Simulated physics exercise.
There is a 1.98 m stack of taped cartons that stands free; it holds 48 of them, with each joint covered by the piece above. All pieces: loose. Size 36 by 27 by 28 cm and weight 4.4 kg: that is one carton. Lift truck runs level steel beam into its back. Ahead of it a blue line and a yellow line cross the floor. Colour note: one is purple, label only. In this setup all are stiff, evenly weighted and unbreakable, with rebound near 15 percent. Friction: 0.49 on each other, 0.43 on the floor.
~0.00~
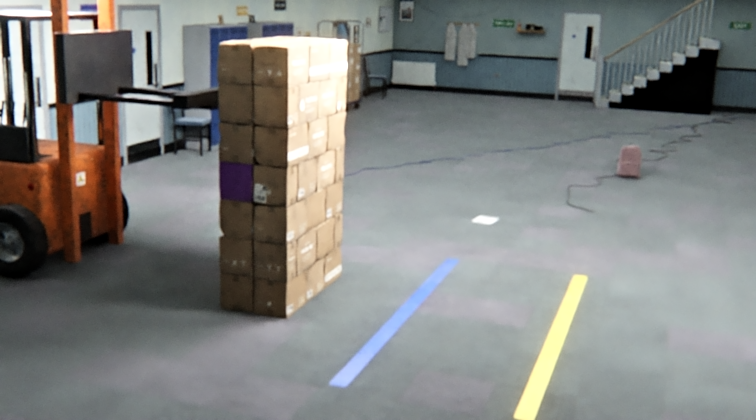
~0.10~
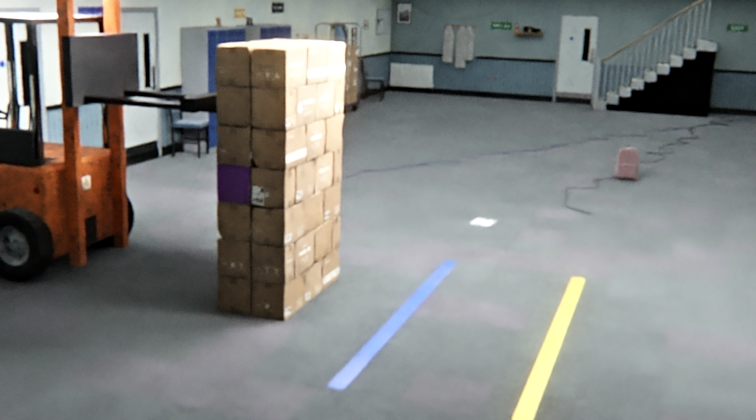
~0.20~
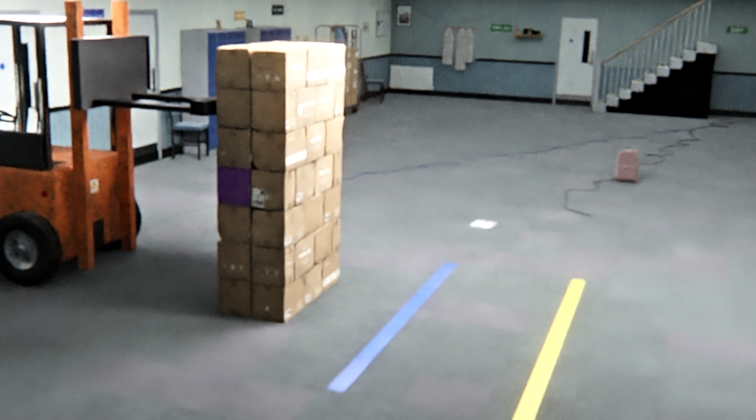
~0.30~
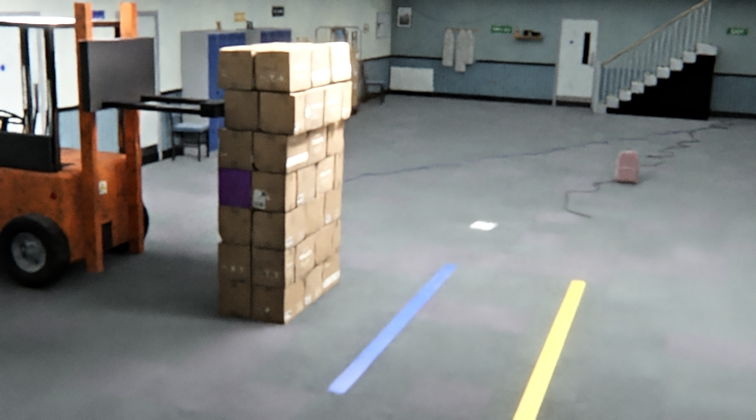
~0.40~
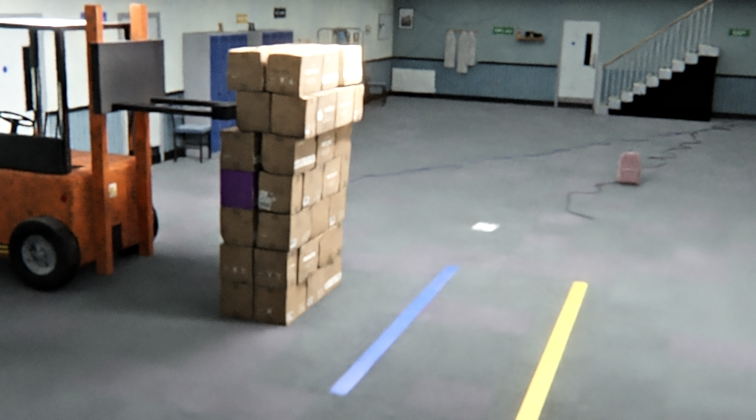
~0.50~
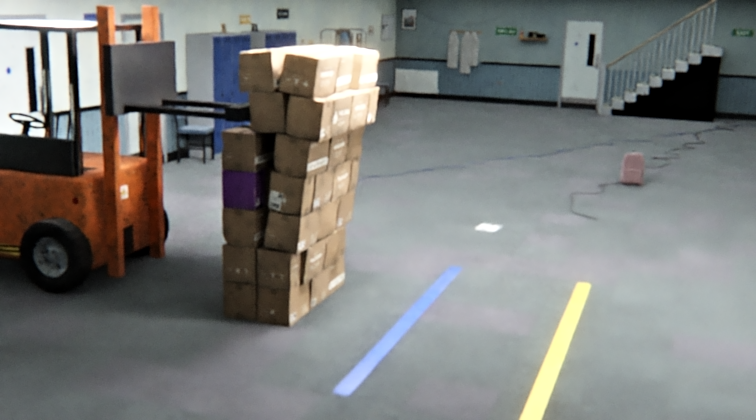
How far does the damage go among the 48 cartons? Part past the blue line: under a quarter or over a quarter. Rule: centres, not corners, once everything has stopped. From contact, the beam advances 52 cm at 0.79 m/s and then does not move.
It is going to pass the one-quarter mark.
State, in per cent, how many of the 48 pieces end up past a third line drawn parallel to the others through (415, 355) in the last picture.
I'd put it at roughly 30 per cent.
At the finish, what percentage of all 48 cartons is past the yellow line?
10 per cent.
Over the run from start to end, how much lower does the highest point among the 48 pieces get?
55 cm.
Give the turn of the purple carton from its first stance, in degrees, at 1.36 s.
Rotation: Approx. 0°.
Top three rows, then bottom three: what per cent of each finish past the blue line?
The top part comes to 60 per cent, the bottom part to 20 per cent.
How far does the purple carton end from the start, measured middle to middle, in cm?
Displacement of purple = 0 cm.
By 0.90 s, none of the 48 cartons past the blue line, 27 disturbed.
By 1.36 s, 14 of the 48 cartons past the blue line.
When it is over (2.9 s), 19 of the 48 cartons past the blue line; purple carton unmoved. That is 40 per cent. In pixels of the last frame, middles, purple carton near (244, 188).
